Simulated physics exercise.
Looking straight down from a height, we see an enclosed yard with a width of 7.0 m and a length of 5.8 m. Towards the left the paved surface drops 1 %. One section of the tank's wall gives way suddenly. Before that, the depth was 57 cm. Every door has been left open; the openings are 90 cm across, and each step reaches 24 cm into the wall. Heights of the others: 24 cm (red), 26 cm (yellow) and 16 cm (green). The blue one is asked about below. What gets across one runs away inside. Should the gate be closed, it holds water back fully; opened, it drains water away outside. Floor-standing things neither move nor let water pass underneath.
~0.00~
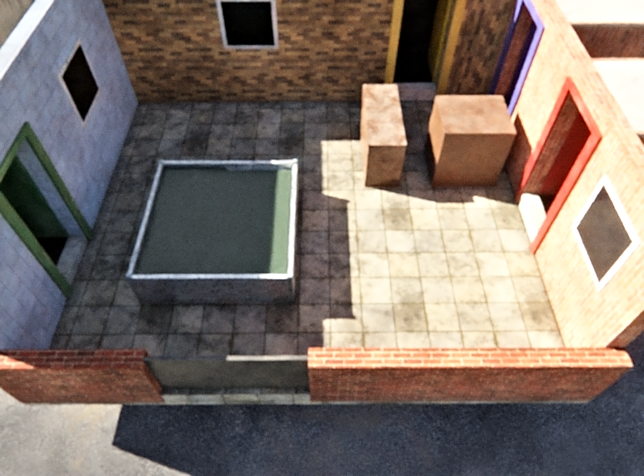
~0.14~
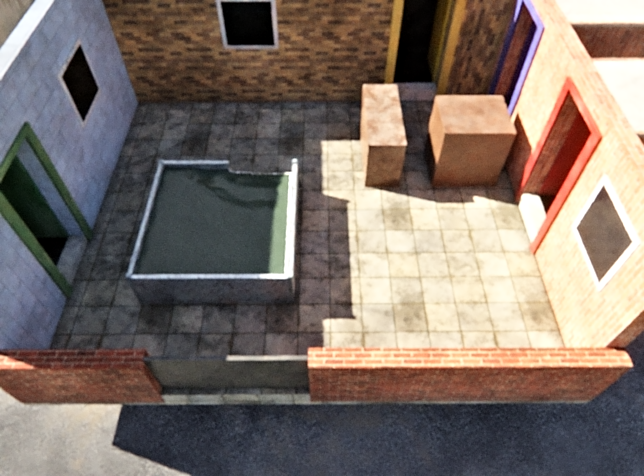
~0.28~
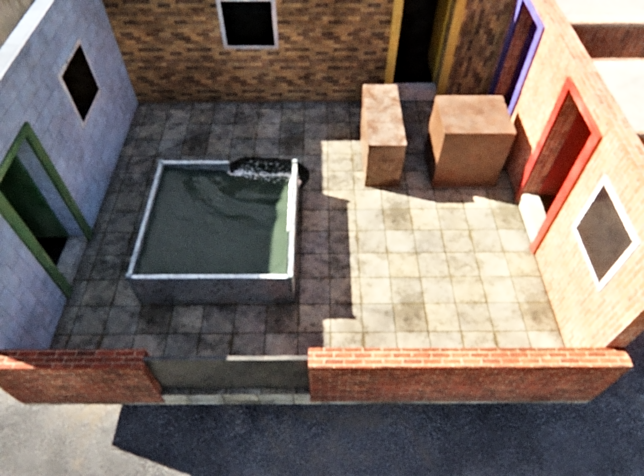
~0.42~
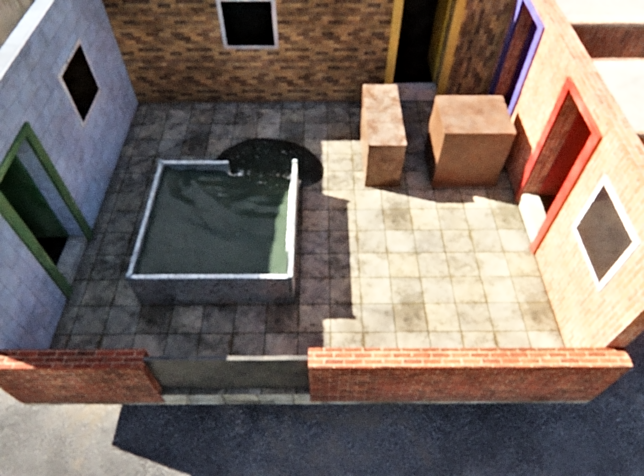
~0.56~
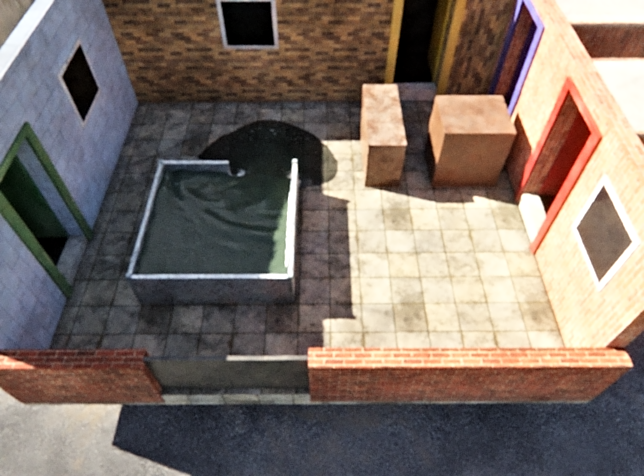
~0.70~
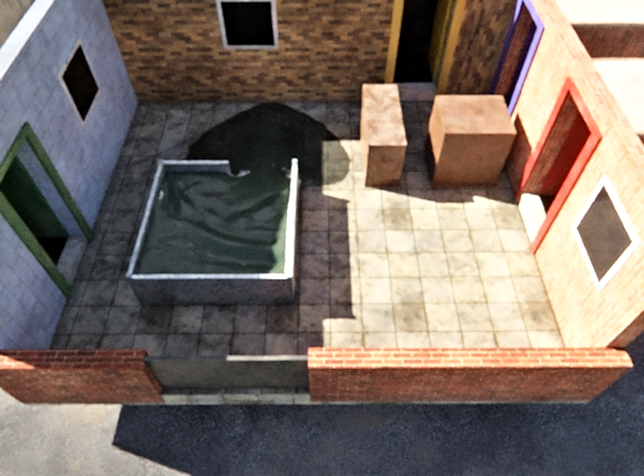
In this clip, a rectangular tank of water stands still in a walled, paved yard with open doors, then its far wall breaks open and water pours through the gap, spreading in a dark, widening patch toward the brick back wall.
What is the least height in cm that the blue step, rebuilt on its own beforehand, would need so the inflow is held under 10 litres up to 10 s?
Around 14 cm would be enough.
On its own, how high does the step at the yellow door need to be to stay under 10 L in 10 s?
The yellow one would have to be about 8.0 cm high.
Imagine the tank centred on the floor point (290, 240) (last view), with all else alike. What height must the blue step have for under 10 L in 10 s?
Minimum: Approx. 13.5 cm.
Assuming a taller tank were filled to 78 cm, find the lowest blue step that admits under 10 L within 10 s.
A step of about 21 cm does it.
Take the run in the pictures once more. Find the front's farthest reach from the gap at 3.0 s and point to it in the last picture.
Pixel close to (477, 101).
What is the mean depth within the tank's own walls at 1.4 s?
Around 43 cm deep on average.
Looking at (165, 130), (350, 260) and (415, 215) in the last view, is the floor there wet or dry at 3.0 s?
In the order asked: Soaked, untouched, untouched.
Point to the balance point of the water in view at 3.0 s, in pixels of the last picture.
Around (256, 178).
After 1.4 s water covers 20 % of the floor, deepest (34 cm) near (274, 186); it has not reached the blue door.
After 3.0 s water covers 35 % of the floor, deepest (30 cm) near (148, 104); 15 cm at the blue door, 0 litres in over its 26 cm step.
After 10.0 s water covers 95 % of the floor, deepest (14 cm) near (40, 378); 9 cm at the blue door, 0 litres in over its 26 cm step.
At the blue door as built, the water arrived by 2.7 s and peaked near 19 cm at 3.6 s.
Run again over the same 10 s with other heights there, 22 litres in over 12 cm, 2 litres over 16.5 cm. The limit of 10 litres is kept from about 14 cm up.
